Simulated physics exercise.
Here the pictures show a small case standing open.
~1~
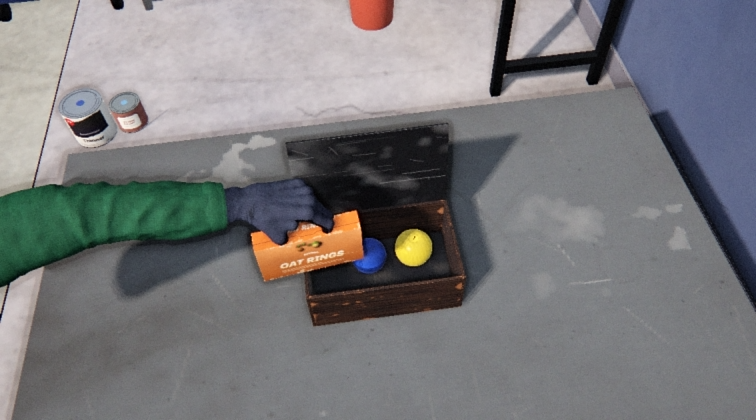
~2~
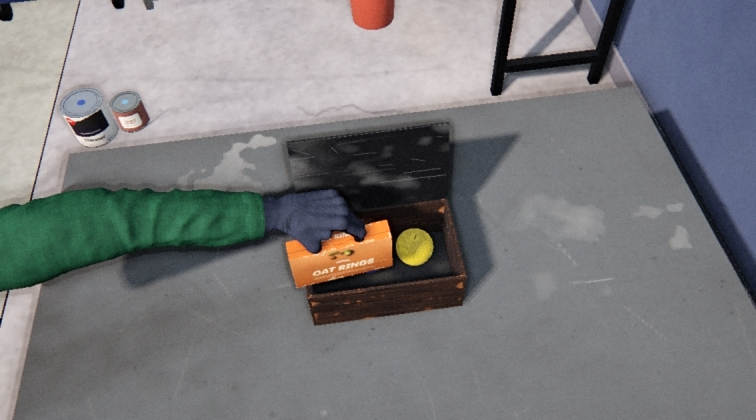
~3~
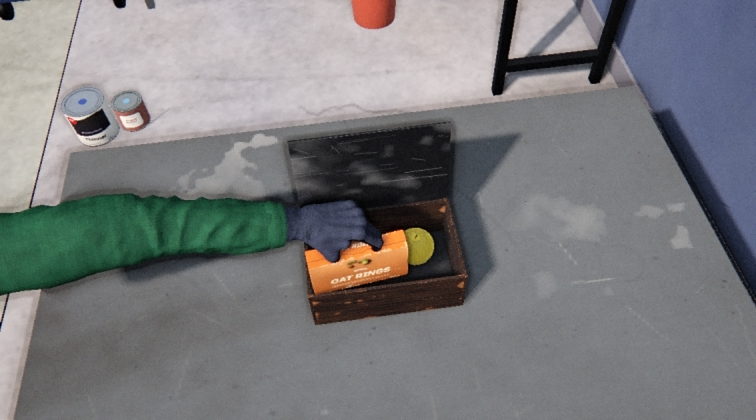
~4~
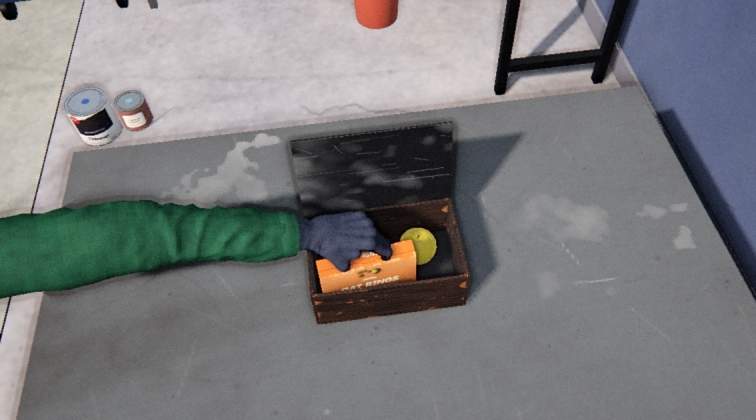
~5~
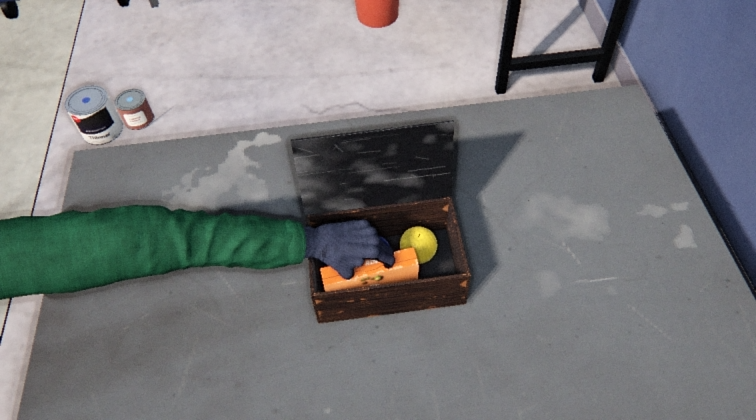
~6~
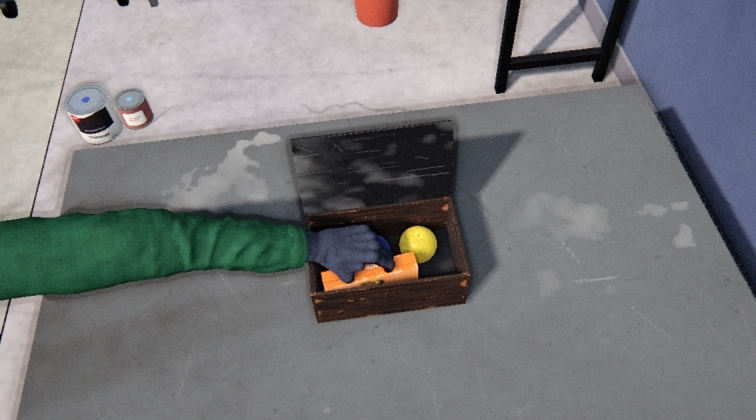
In this clip, a dark-gloved hand in a green sleeve moves an orange packet rightward over an open wooden case holding a blue ball and a yellow ball, then lowers it inside, in front of the balls.
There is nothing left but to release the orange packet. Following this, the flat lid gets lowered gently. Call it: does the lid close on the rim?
My call is that it closes.
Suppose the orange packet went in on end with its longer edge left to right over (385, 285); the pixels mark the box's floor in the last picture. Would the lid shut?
Result: Lid remains raised.
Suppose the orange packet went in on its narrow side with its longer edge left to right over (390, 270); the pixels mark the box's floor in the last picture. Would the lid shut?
With this placement the lid lies closed.
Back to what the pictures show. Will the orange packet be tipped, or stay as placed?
It stays as it was set.
Then, 1.10 s later than the last frame, lid starting down.
Then, 1.60 s later than the last frame, lid 59° above the rim.
Then, 1.90 s later than the last frame, lid 38° above the rim.
Then, 2.20 s later than the last frame, lid 13° above the rim.
When it is over, lid shut; all 3 as before. End places, in pixels of the last picture, orange packet near (371, 283).
